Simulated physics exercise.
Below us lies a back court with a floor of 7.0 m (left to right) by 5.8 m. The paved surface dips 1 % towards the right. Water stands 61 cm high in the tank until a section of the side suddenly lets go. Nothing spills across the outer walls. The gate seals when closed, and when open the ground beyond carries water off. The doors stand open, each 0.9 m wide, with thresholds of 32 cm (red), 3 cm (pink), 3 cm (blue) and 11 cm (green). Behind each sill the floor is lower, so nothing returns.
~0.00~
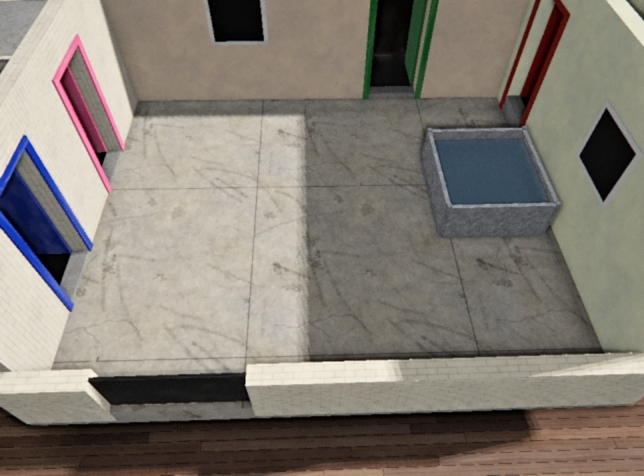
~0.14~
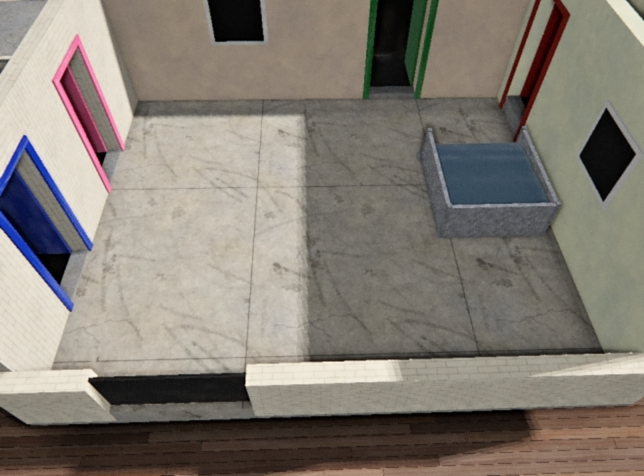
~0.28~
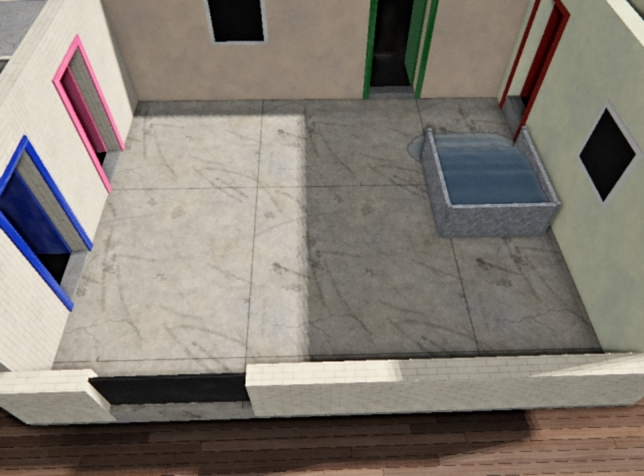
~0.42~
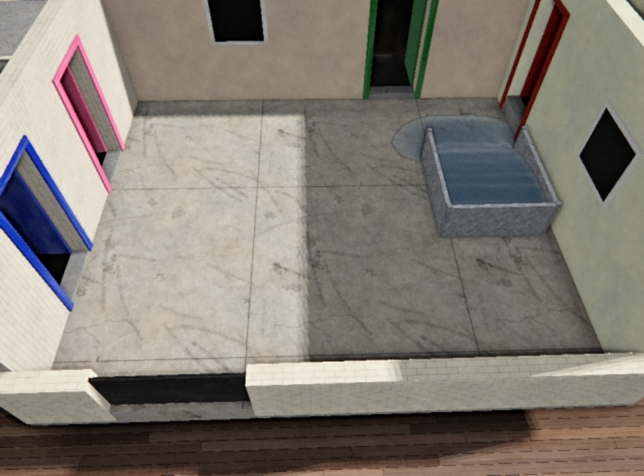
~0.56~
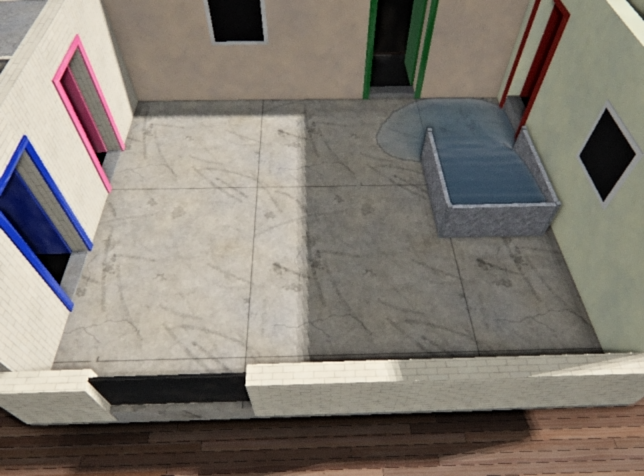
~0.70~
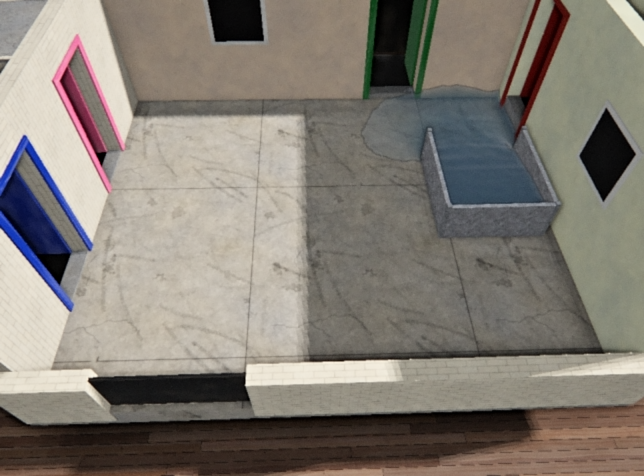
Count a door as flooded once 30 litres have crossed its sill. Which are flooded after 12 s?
Within that time: At the red door it keeps below the limit; at the pink door it exceeds the limit; at the blue door it keeps below the limit; at the green door it goes over the limit.
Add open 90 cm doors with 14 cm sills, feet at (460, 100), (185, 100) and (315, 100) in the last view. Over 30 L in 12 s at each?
In that order: Past it, not over, below.
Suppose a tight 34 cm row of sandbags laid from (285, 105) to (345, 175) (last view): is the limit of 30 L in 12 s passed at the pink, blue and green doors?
Against that limit: Pink under, blue below, green above.
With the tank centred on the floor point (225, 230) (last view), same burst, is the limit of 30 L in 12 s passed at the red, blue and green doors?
Against that limit: Red below, blue below, green below.
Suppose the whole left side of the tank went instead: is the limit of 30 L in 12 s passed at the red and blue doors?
Against that limit: Red under, blue above.
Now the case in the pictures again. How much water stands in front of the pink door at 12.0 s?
About 1.5 cm.
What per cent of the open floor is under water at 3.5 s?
Near 40 per cent is wet.
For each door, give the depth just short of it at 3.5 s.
In cm: Red 16, pink 0, blue 0, green 13.
After 1.4 s water covers 15 % of the floor and is deepest (47 cm) near (488, 98); red door 26 cm at the sill, 0 L in, pink door not reached, blue door not reached, green door 23 cm at the sill, 16 L in.
After 2.2 s water covers 20 % of the floor and is deepest (32 cm) near (488, 98); red door 30 cm at the sill, 4 L in, pink door not reached, blue door not reached, green door 21 cm at the sill, 56 L in.
After 3.5 s water covers 40 % of the floor and is deepest (16 cm) near (510, 153); red door 16 cm at the sill, 6 L in, pink door not reached, blue door not reached, green door 13 cm at the sill, 84 L in.
After 7.0 s water covers 70 % of the floor and is deepest (10 cm) near (514, 140); red door 9 cm at the sill, 6 L in, pink door 6 cm at the sill, 46 L in, blue door 4 cm at the sill, 1 L in, green door 5 cm at the sill, 87 L in.
After 12.0 s water covers 95 % of the floor and is deepest (6 cm) near (557, 380); red door 6 cm at the sill, 6 L in, pink door 1 cm at the sill, 55 L in, blue door 2 cm at the sill, 3 L in, green door 4 cm at the sill, 87 L in.
